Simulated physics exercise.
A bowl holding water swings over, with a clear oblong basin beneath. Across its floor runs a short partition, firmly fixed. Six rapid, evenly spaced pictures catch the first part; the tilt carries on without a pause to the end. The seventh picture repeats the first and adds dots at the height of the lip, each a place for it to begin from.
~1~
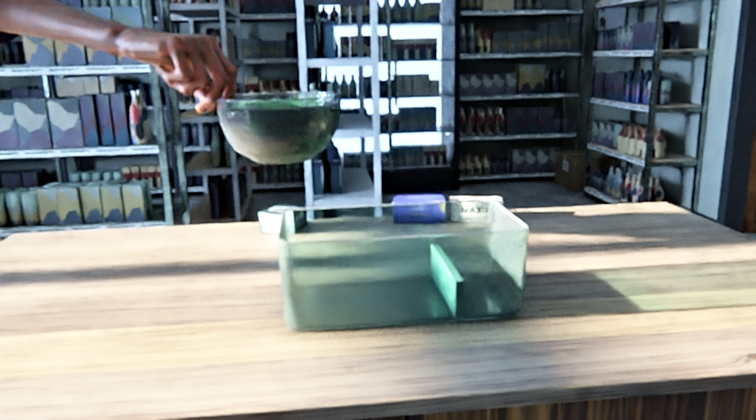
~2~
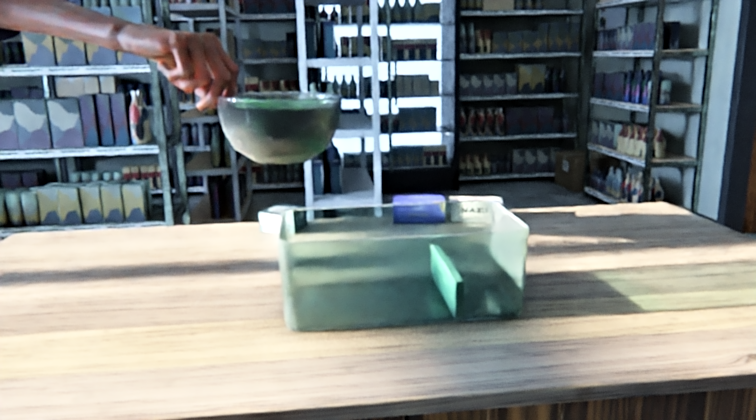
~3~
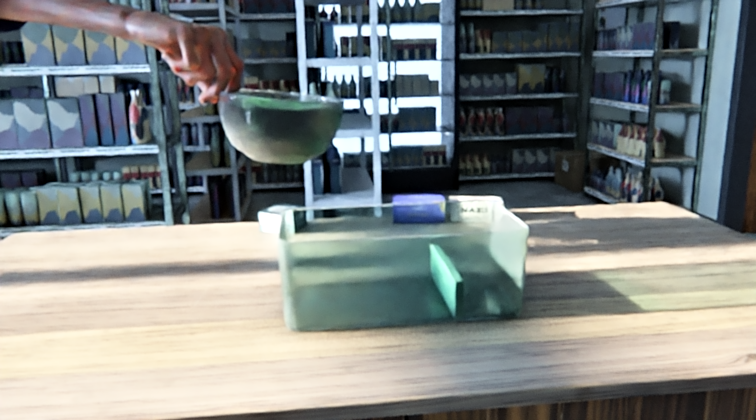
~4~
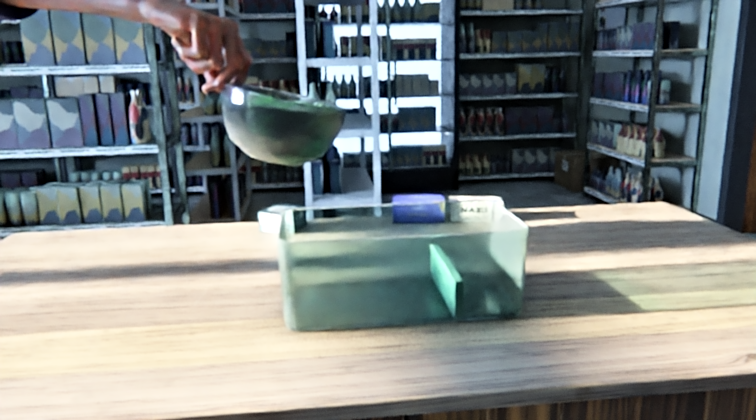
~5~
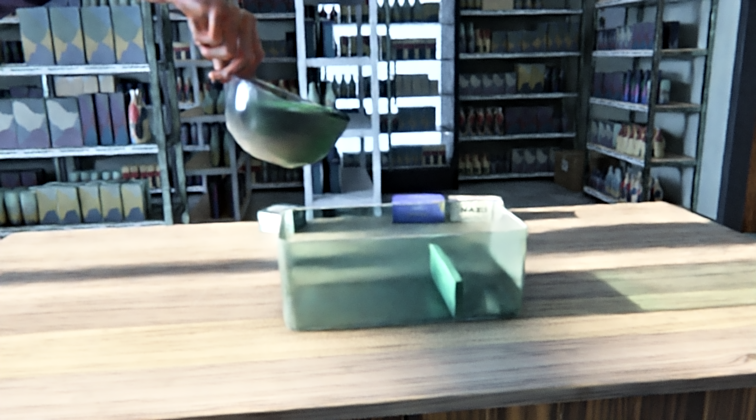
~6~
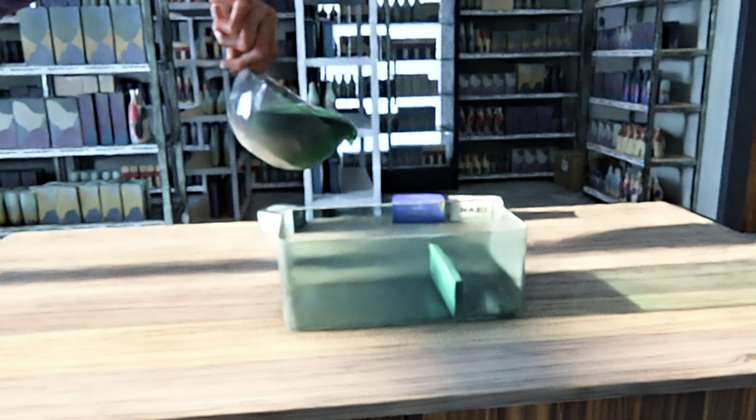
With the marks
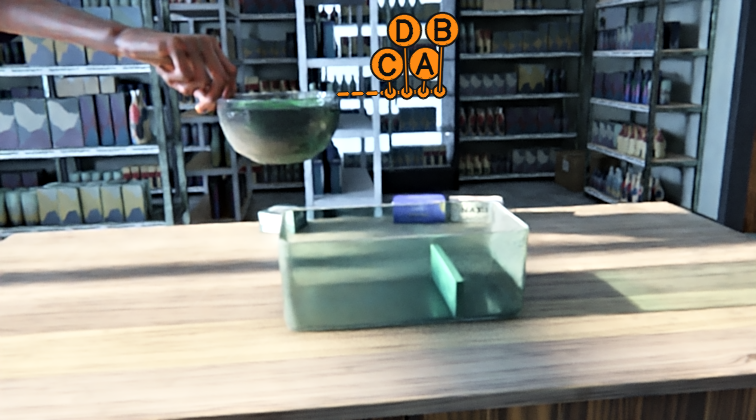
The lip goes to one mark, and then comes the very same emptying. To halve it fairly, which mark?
Go for D.
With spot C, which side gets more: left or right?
The left one.
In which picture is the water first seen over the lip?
In picture 5.
On the marked copy, A at (423, 91); B at (439, 91); C at (390, 92); D at (406, 92).
With A, about 34 % ends left of the wall and 61 % right of it; 5 % is lost outside.
With B, about 22 % ends left of the wall and 76 % right of it.
With C, about 70 % ends left of the wall and 24 % right of it; 6 % is lost outside.
With D, about 52 % ends left of the wall and 41 % right of it; 8 % is lost outside.
